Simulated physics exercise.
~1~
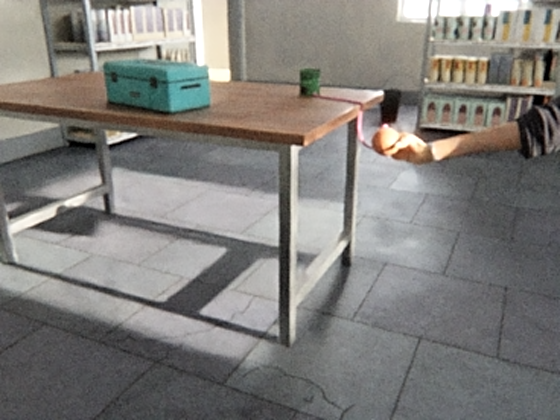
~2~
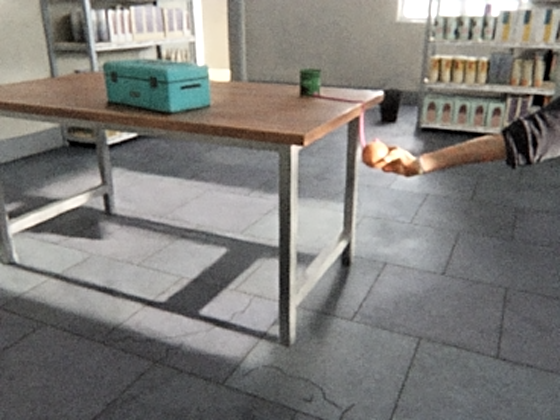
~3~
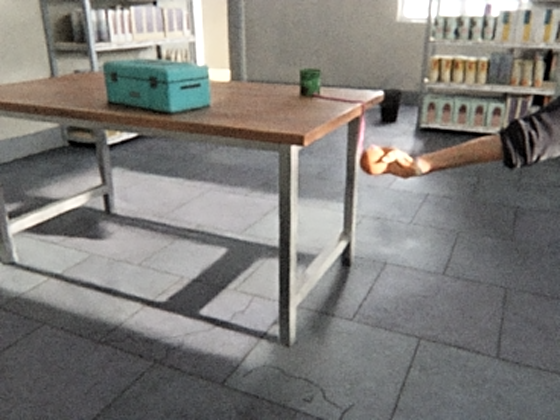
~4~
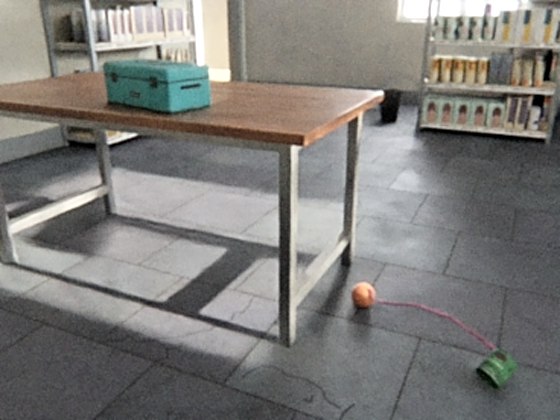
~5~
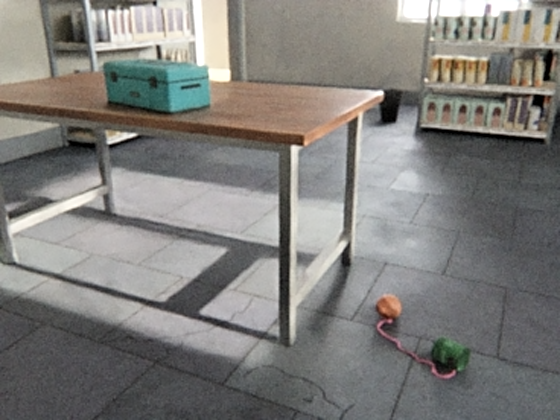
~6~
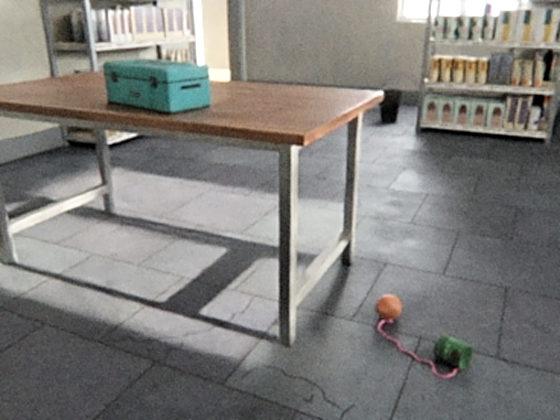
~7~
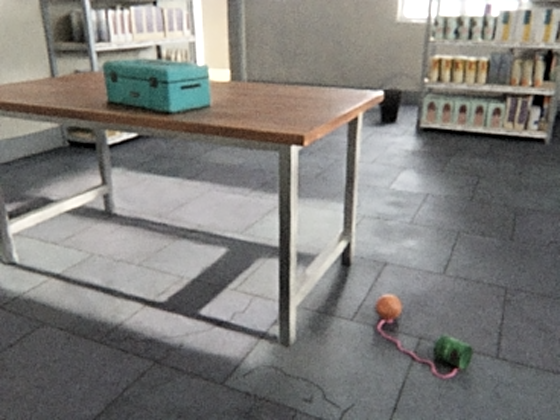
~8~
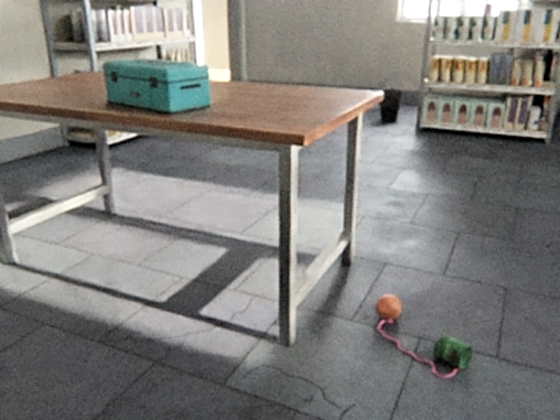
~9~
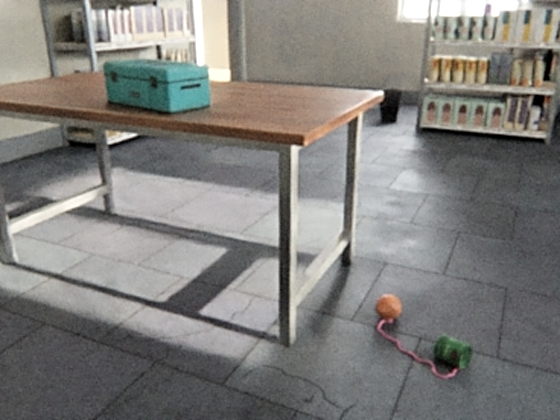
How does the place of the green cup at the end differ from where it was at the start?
At the start the green cup was on the table near its right end, but at the end it lay on the floor to the right of the table, close to the orange.
